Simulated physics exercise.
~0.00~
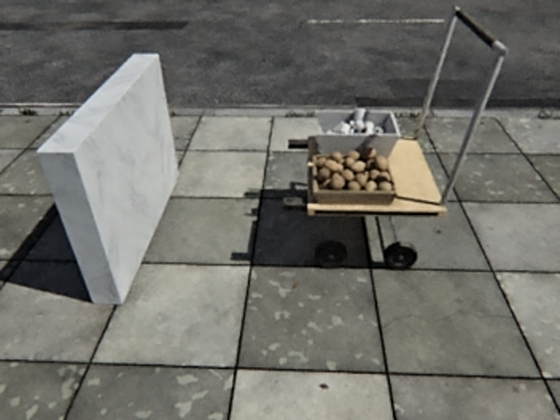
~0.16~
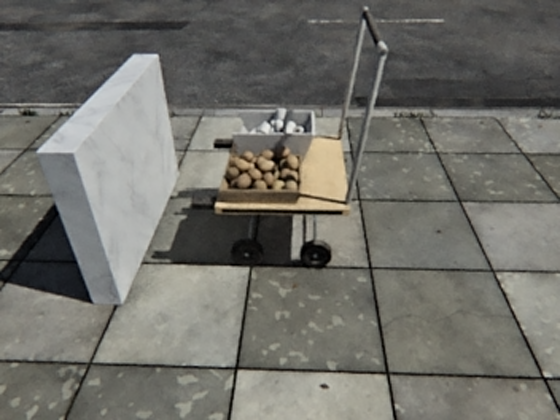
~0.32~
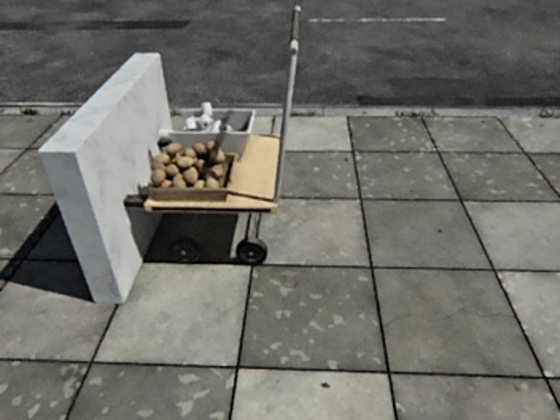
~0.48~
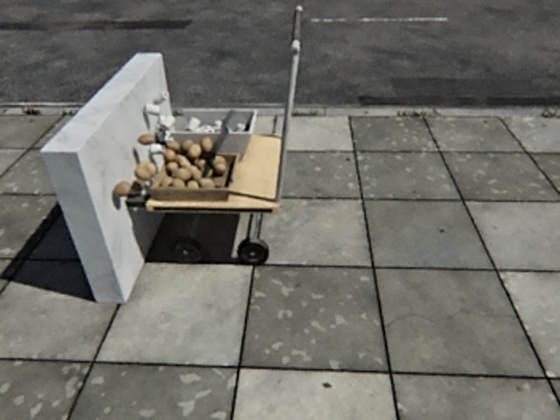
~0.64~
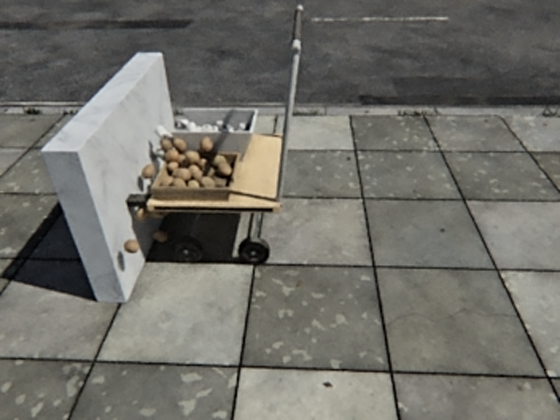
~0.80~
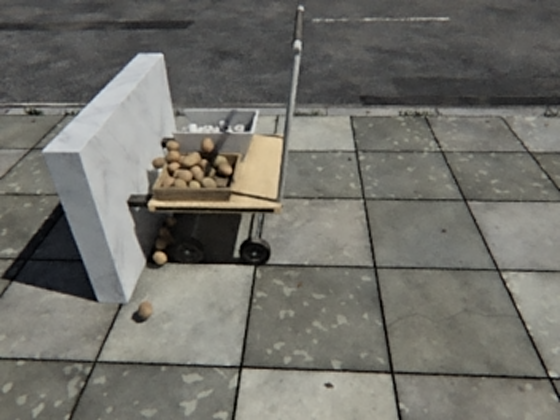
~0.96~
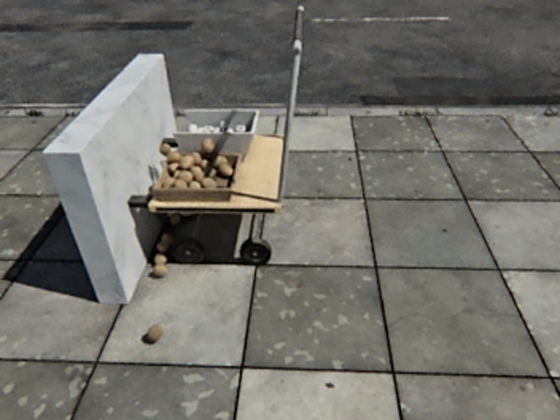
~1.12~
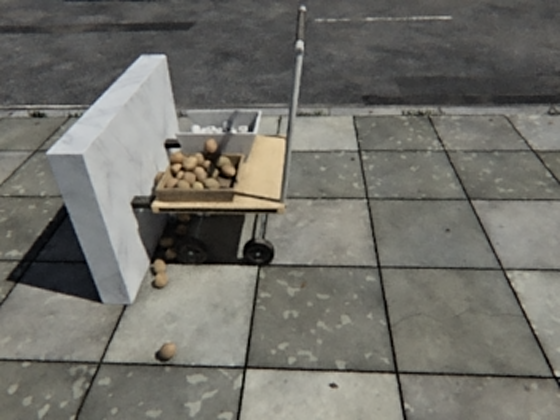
A goods trolley with a tall handle rolls left across grey paving toward a pale, low wall, carrying a wooden container of round brown pieces and a white container of paper rolls. It stops abruptly against the wall, and the loads surge forward while both containers keep their places on the deck. Some brown pieces and white rolls spill over the left-hand ends. Several brown pieces drop between the wall and the trolley onto the slabs, and one rolls out toward the viewer. At the end the trolley stands still and level, with many brown pieces still in the wooden container.
